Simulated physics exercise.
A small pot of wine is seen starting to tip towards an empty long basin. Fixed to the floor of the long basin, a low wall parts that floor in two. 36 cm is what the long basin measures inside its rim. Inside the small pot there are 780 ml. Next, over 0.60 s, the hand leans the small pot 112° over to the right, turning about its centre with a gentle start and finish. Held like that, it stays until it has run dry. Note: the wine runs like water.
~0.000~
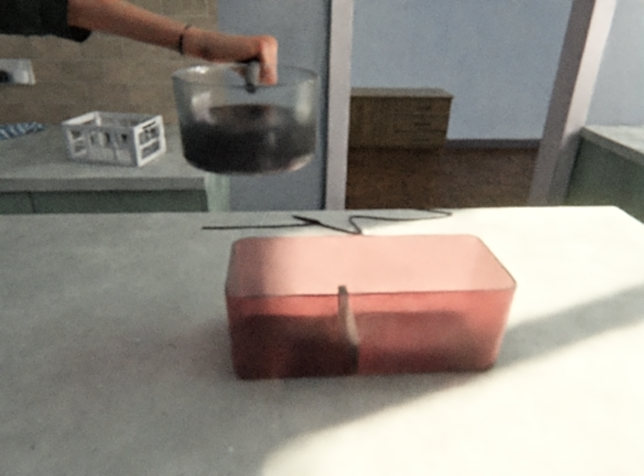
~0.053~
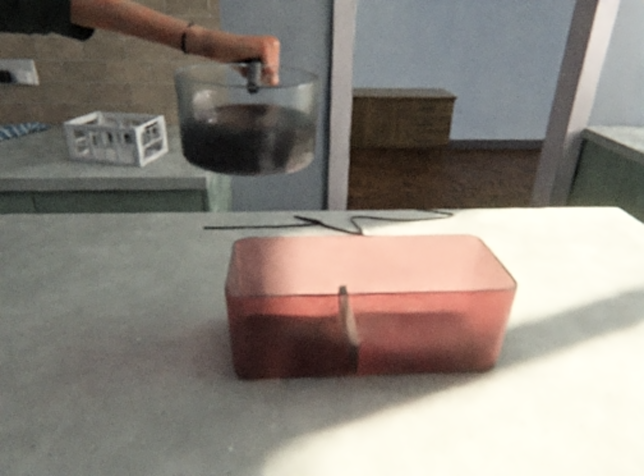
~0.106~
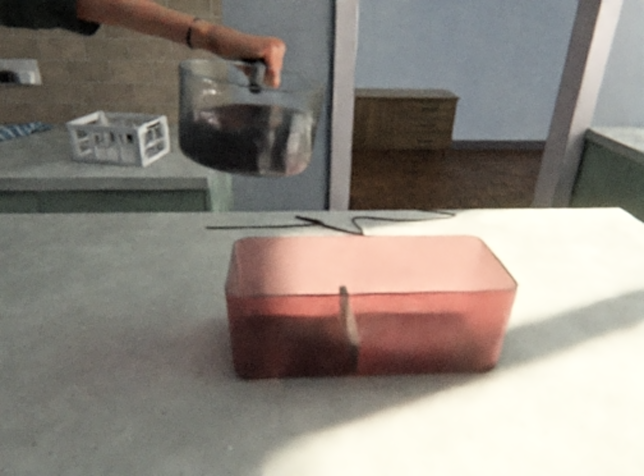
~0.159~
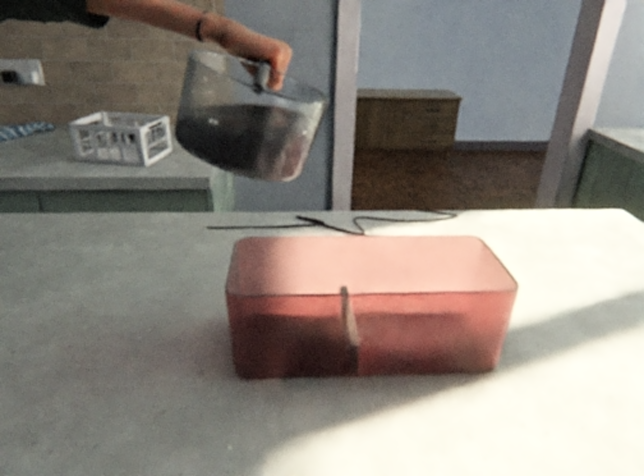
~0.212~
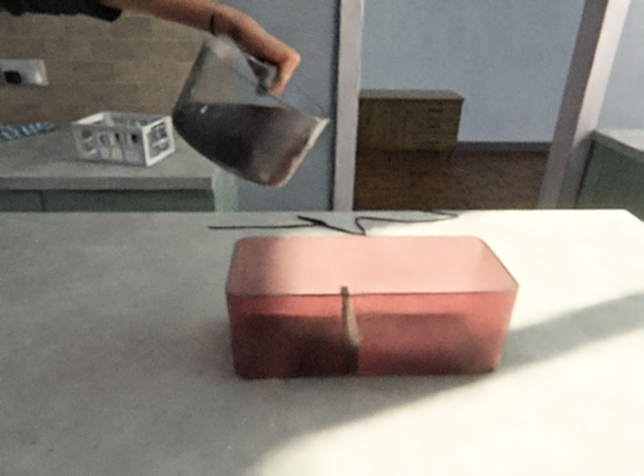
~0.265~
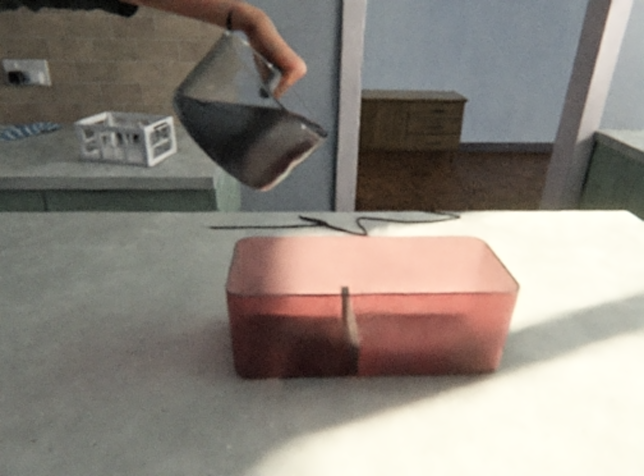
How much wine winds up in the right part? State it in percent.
About 46 per cent.
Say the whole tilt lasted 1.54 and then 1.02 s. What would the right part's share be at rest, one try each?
Roughly 70 per cent the first time and 60 per cent the second.
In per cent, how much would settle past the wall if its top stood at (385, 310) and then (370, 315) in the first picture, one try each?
In order, 10 and 20 per cent.
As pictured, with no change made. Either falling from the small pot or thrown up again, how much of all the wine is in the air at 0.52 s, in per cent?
Near 56 in a hundred.
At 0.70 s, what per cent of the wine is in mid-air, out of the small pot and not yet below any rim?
About 10 percent.
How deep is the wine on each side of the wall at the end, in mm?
Roughly 18 mm on the left side and 12 mm on the right side.
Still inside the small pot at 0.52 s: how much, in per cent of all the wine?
Some 26 % of it is still there.
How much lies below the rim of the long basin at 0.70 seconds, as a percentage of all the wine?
About 84 %.
By 0.52 s the tilt is 107° and 27 per cent is still to pour, 3 is left of the wall and 15 right of it.
By 0.70 s the tilt is 112° and 6 per cent is still to pour, 38 is left of the wall and 46 right of it.
By 0.89 s the tilt is 112° and 0 per cent is still to pour, 50 is left of the wall and 45 right of it.
By 1.10 s the tilt is 112° and 0 per cent is still to pour, 52 is left of the wall and 46 right of it.
At rest 52 per cent lies left of the wall, 46 right of it and 2 outside.
